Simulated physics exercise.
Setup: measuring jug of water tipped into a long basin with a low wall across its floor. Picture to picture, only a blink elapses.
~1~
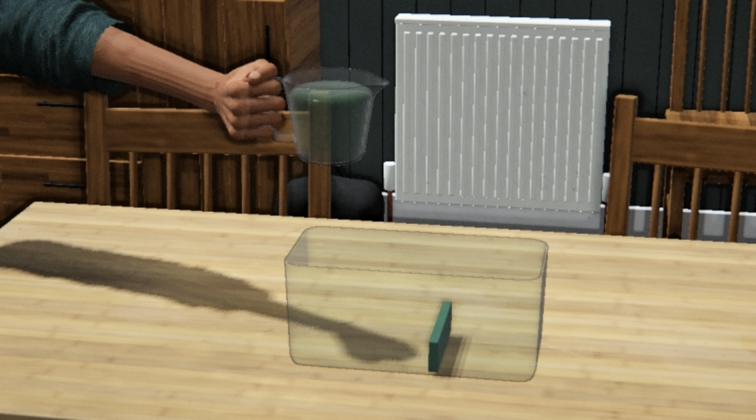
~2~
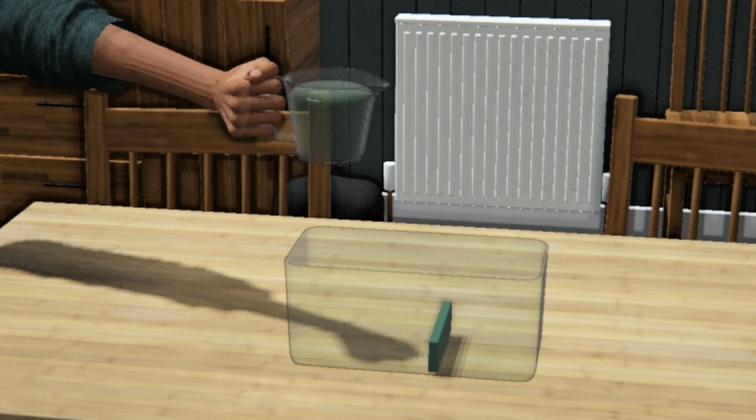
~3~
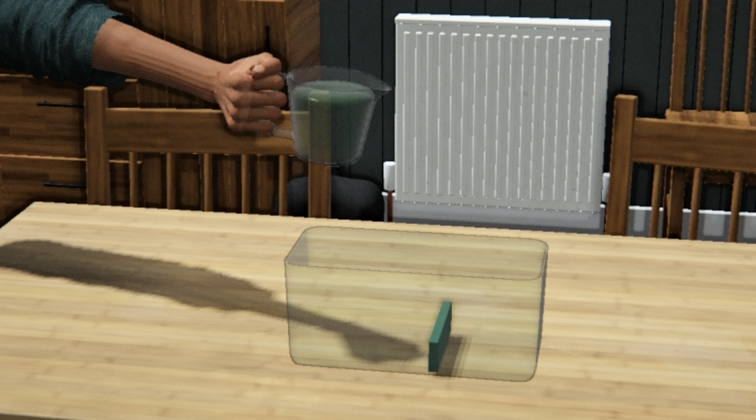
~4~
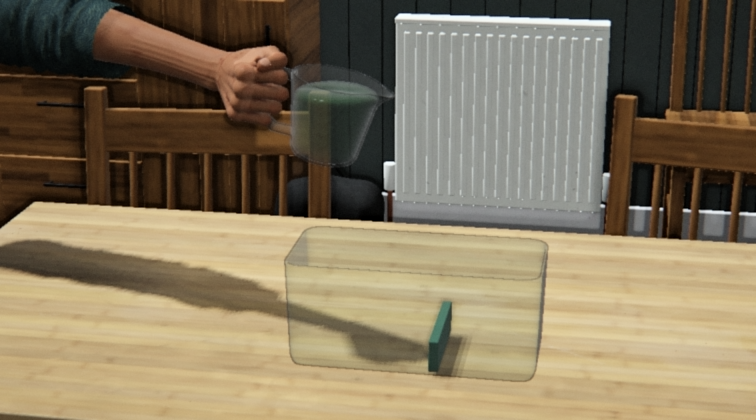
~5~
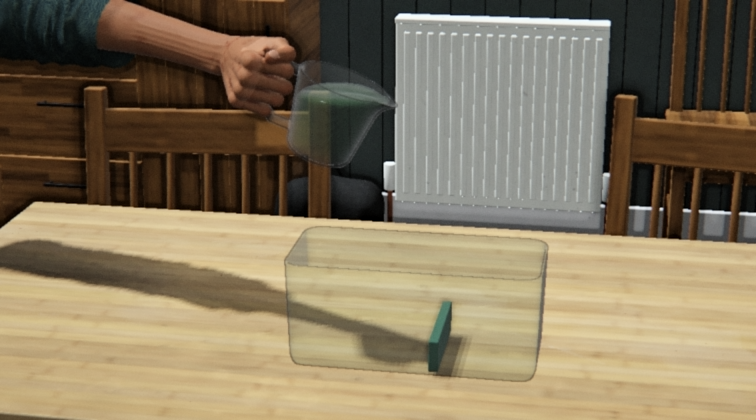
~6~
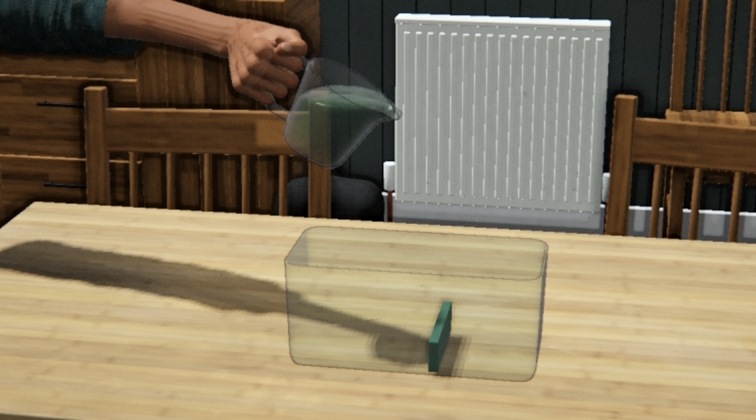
A hand tilts a clear jug of green liquid rightward above a long, clear basin.
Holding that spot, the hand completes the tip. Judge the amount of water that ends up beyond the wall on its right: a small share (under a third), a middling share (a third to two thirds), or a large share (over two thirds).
A middling share.
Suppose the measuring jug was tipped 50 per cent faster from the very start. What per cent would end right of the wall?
About 30 per cent would end up there.
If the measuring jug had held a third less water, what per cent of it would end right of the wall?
Near 15 %.
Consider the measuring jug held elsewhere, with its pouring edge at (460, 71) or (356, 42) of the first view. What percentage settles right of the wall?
About 60 per cent, then about 10 per cent.
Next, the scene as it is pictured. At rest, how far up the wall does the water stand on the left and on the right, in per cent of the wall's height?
Left of the wall 30 %, right of the wall 40 %.
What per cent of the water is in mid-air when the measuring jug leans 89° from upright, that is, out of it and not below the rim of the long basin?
Around 30 percent.
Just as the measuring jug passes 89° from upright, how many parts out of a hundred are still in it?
It works out to close to 45 percent.
A moment on, the measuring jug is tipped on its side and 44 per cent is still to pour, 4 is left of the wall and 19 right of it.
Next, the measuring jug is tipped right over and 5 per cent is still to pour, 40 is left of the wall and 44 right of it.
Then the measuring jug is tipped right over and 0 per cent is still to pour, 55 is left of the wall and 44 right of it.
Later the measuring jug is tipped right over and 0 per cent is still to pour, 55 is left of the wall and 44 right of it.
At rest 55 per cent lies left of the wall, 44 right of it and 1 outside.
